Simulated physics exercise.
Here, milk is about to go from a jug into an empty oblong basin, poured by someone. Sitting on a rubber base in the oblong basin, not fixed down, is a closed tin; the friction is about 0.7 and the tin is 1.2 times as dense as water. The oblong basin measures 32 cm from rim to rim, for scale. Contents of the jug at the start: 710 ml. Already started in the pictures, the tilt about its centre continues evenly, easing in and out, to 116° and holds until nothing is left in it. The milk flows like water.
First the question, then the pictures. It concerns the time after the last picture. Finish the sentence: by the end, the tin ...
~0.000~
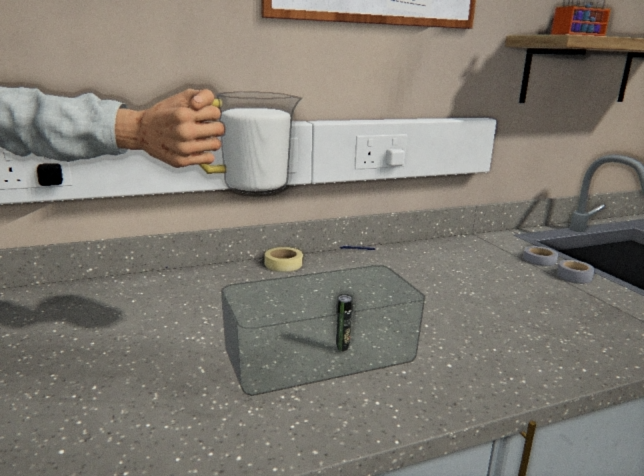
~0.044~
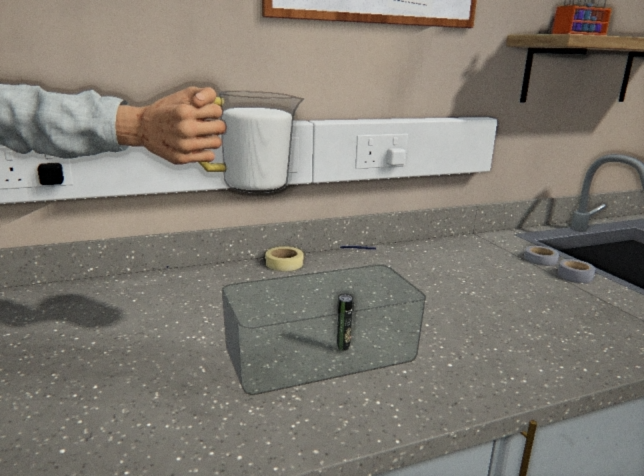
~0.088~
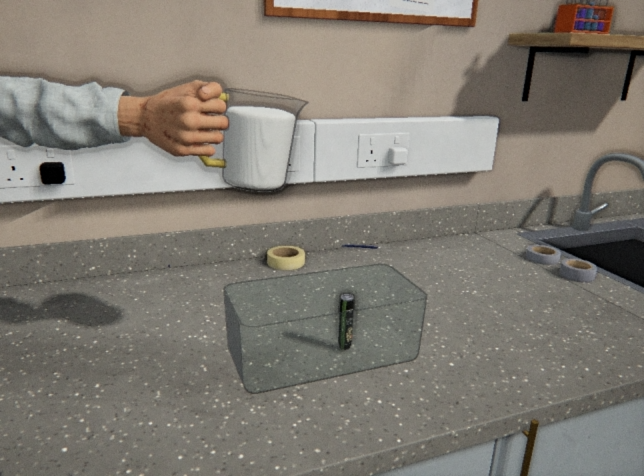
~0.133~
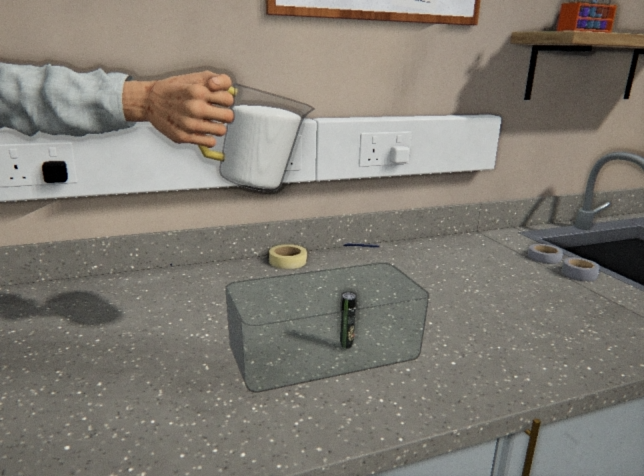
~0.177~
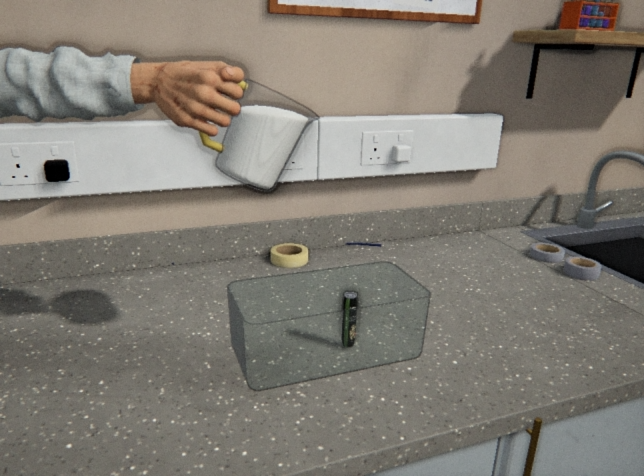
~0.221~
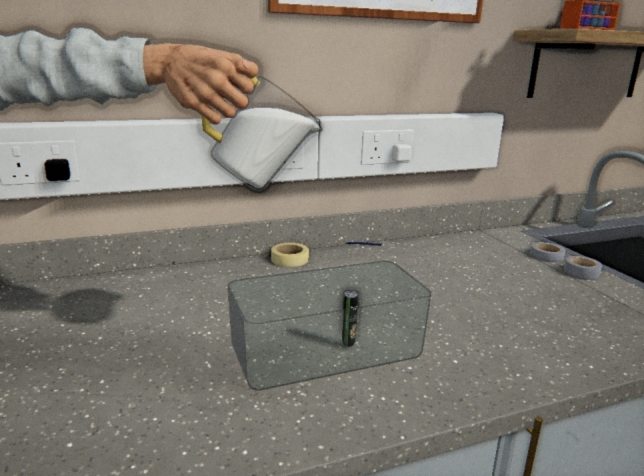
By the end, the tin has toppled.
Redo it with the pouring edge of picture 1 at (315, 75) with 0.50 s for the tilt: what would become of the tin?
Result: Tin upright.
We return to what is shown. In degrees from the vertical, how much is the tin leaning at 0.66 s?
Looks like some 5 degrees from vertical upright.
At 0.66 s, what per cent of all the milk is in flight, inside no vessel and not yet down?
Something like 30 per cent is in the air then.
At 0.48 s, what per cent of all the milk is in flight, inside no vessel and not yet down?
At that moment, about 44 percent.
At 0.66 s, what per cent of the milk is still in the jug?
Around 8 in a hundred is still there.
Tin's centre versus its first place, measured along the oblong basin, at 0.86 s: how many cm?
It has moved some 6 cm.
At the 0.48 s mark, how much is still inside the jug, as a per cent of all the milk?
Close to 50 percent of the liquid remains at that time.
After 0.48 s the tilt is 108° and 51 per cent is still to pour; the tin stands where it began.
After 0.66 s the tilt is 116° and 8 per cent is still to pour; the tin leans 5°.
After 0.86 s the tilt is 116° and 0 per cent is still to pour; the tin lies on its side.
After 1.07 s the tilt is 116° and 0 per cent is still to pour; the tin lies on its side.
In the end the tin lies on its side.
